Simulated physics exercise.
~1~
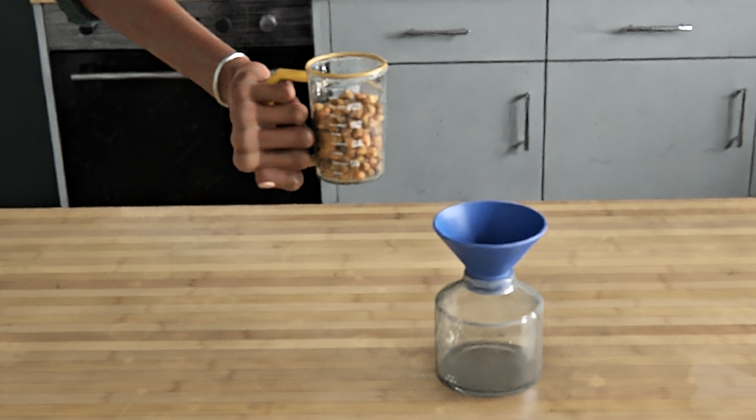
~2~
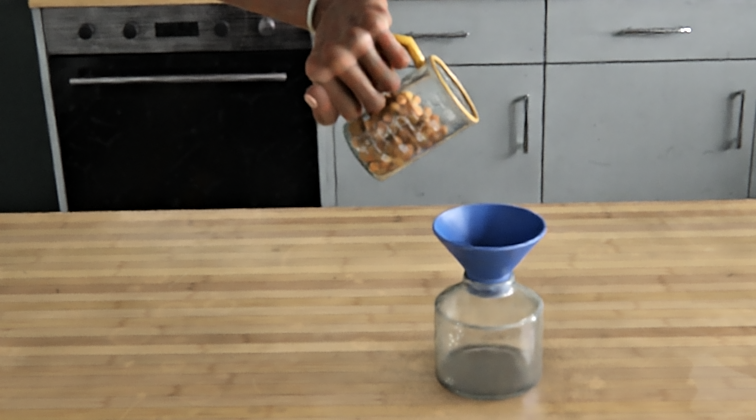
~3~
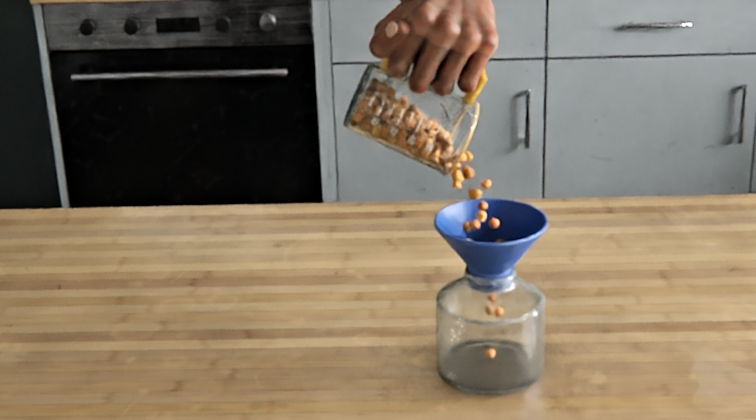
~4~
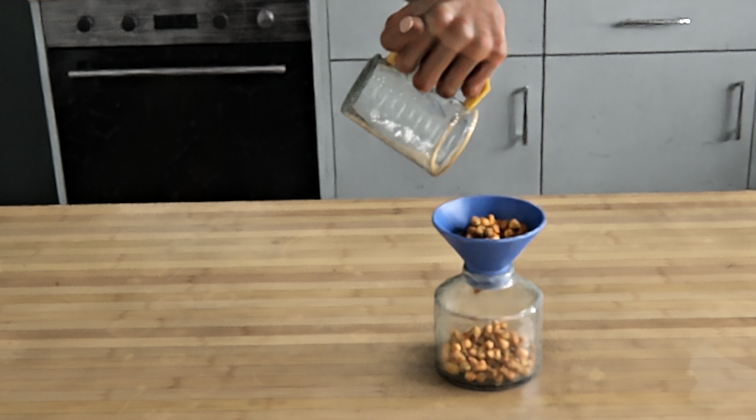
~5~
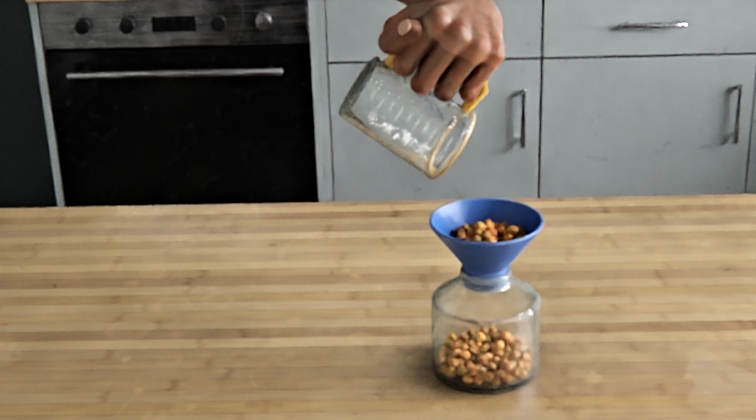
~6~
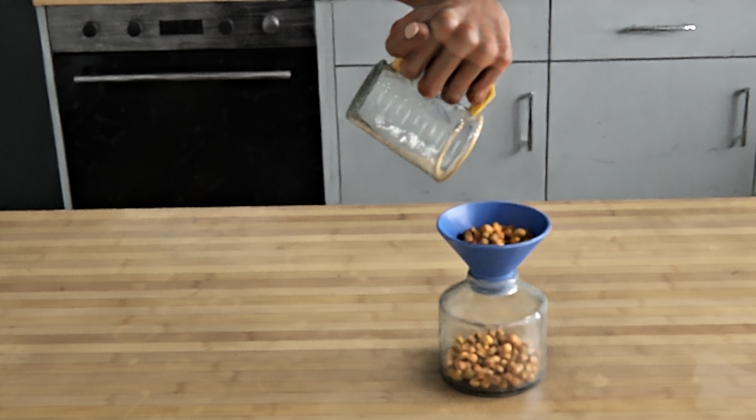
In the video, a hand moves a clear cup of roasted chickpeas to the right and tips it over a blue funnel set in a glass jar; the chickpeas tumble through, leaving the cup empty, the jar partly filled and a pile resting in the funnel.
